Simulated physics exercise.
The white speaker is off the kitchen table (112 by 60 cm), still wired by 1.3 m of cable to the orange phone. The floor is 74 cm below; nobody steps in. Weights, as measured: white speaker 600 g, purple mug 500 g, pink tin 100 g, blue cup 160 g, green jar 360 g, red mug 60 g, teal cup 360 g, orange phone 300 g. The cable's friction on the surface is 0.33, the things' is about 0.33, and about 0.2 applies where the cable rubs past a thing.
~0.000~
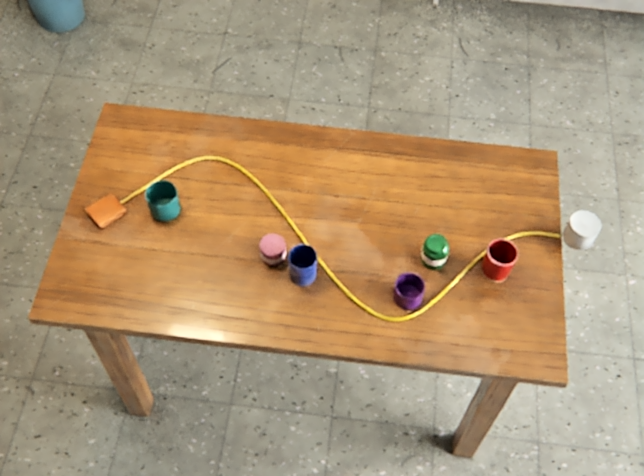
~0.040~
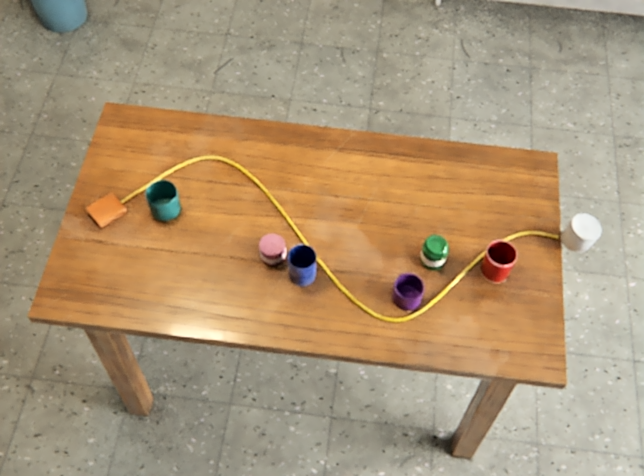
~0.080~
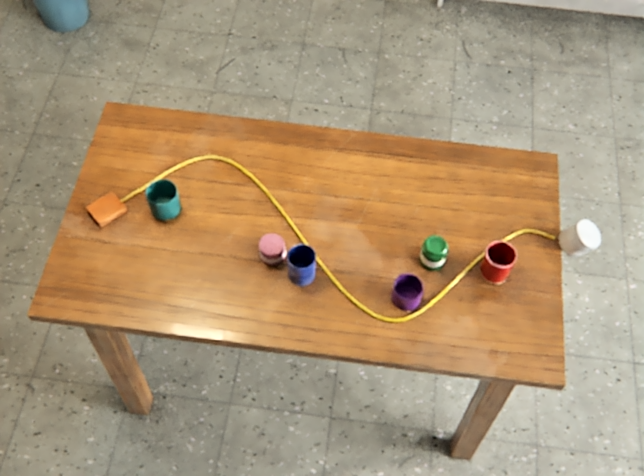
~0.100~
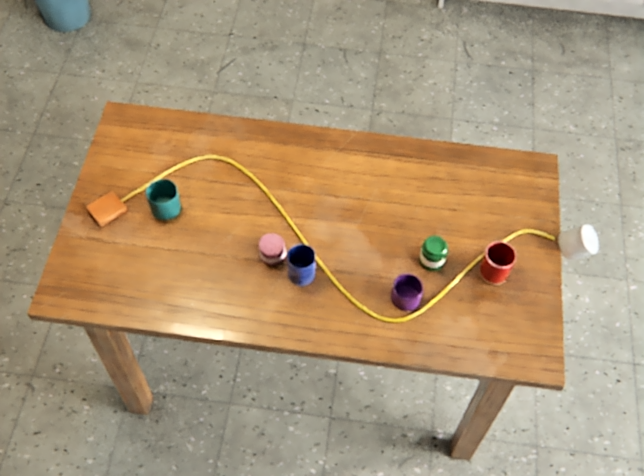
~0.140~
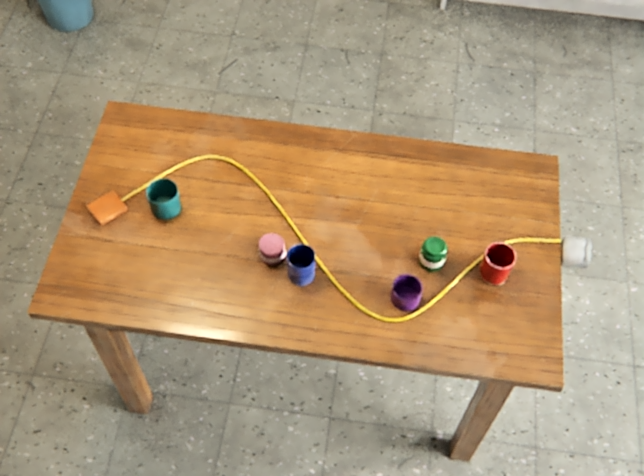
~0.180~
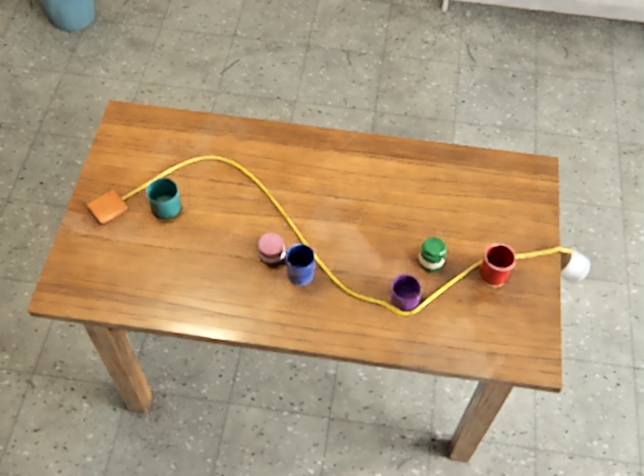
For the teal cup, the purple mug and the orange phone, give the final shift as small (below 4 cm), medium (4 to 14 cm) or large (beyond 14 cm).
Shifts - the teal cup medium, the purple mug medium, the orange phone large.
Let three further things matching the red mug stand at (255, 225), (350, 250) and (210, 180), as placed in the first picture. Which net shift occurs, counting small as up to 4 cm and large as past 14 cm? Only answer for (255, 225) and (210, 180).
Going in order, I'd call it a long shift for the first and a long shift for the second.
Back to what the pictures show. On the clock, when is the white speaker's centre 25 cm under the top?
It gets there at roughly 0.28 s.
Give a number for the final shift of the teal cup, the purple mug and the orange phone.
Teal cup 8 cm, purple mug 8 cm, orange phone 60 cm.
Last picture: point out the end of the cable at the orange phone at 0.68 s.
At about pixel (272, 213).
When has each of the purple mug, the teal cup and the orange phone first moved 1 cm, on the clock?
The purple mug goes at about 0.34 s, the teal cup at about 0.34 s and the orange phone at about 0.32 s.
At 0.4 s, the cable's tail end at (165, 206); orange phone 10 cm off its start, purple mug 6 cm off its start, teal cup 5 cm off its start.
At 0.7 s, the cable's tail end at (272, 213); orange phone 34 cm off its start, teal cup 7 cm off its start, purple mug 7 cm off its start.
At 0.9 s, the cable's tail end at (360, 237); orange phone 54 cm off its start at (344, 232), teal cup 7 cm off its start at (168, 217), purple mug 7 cm off its start at (413, 259).
At 1.2 s, the cable's tail end at (370, 240); orange phone 56 cm off its start, teal cup 7 cm off its start, purple mug 7 cm off its start.
At 2.4 s, the cable's tail end at (370, 240); orange phone 56 cm off its start at (354, 234), teal cup 7 cm off its start at (168, 217), purple mug 7 cm off its start at (413, 259), red mug 22 cm off its start at (563, 339).
